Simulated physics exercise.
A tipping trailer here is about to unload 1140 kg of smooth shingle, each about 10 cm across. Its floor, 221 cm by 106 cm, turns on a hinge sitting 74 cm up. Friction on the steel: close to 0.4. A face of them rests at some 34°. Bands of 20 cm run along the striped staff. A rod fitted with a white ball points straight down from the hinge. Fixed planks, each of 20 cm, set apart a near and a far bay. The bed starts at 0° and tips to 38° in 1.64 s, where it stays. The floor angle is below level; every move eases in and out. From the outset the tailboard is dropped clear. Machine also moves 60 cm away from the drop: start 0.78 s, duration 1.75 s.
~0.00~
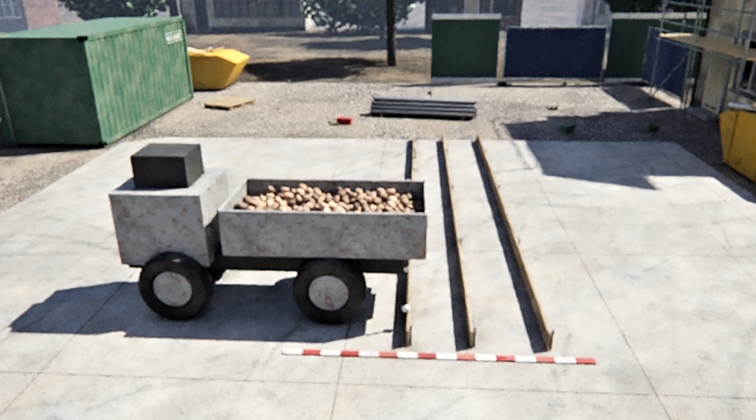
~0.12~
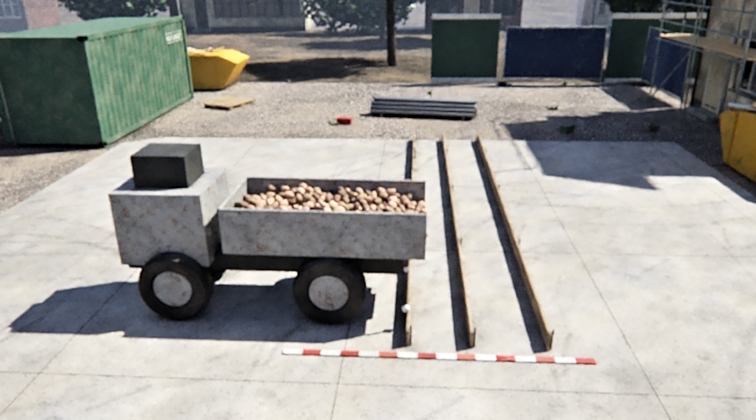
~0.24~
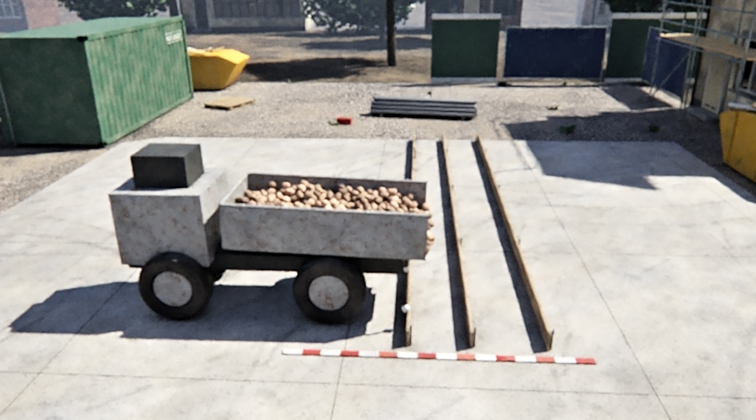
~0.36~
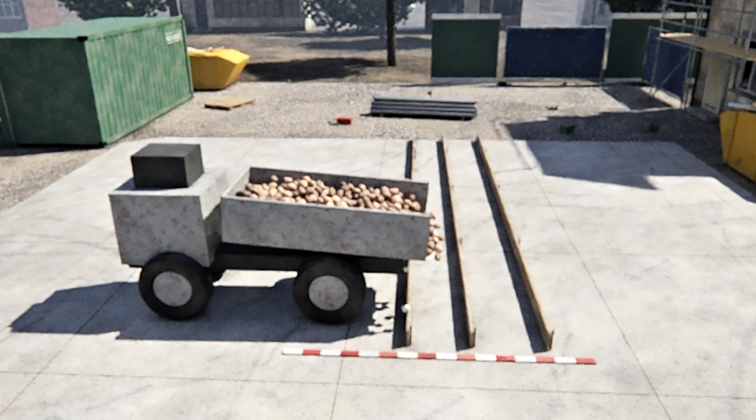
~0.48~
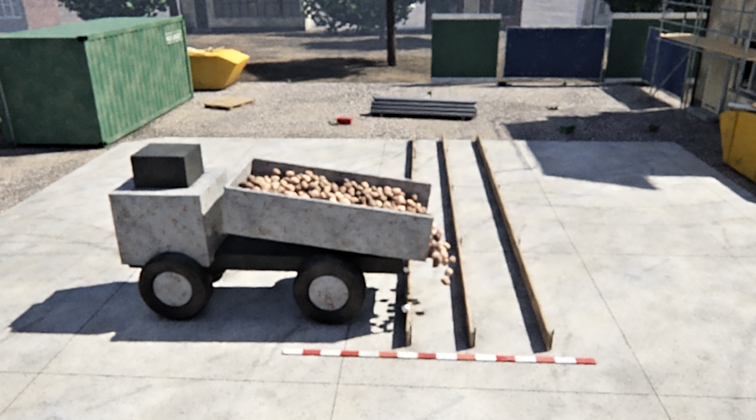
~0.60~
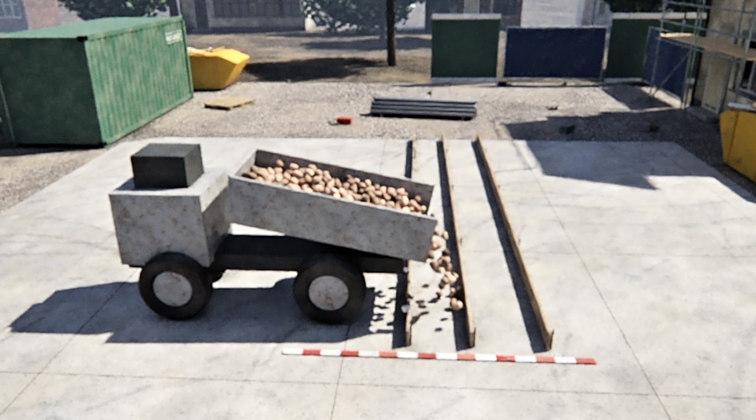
A grey truck tilts its bed up, and brown stones trickle off the right end.
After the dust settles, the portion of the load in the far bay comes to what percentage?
It comes to roughly 25 per cent.
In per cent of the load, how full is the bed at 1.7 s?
It holds some 40 per cent.
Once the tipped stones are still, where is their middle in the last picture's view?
Somewhere around (443, 292) in the last picture.
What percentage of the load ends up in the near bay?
Some 60 per cent of the load.
After 1.2 s the floor is at 32°; 80 % in the bed, 20 % in the near bay; the foremost stones are at (462, 286).
After 1.7 s the floor is at 38°; 39 % in the bed, 2 % short of the bays, 51 % in the near bay, 7 % in the far bay; the foremost stones are at (509, 296).
After 3.0 s the floor is at 38°; 0 % in the bed, 15 % short of the bays, 59 % in the near bay, 26 % in the far bay; the foremost stones are at (538, 306).
After 5.9 s the floor is at 38°; 0 % in the bed, 15 % short of the bays, 59 % in the near bay, 26 % in the far bay; the foremost stones are at (538, 306).
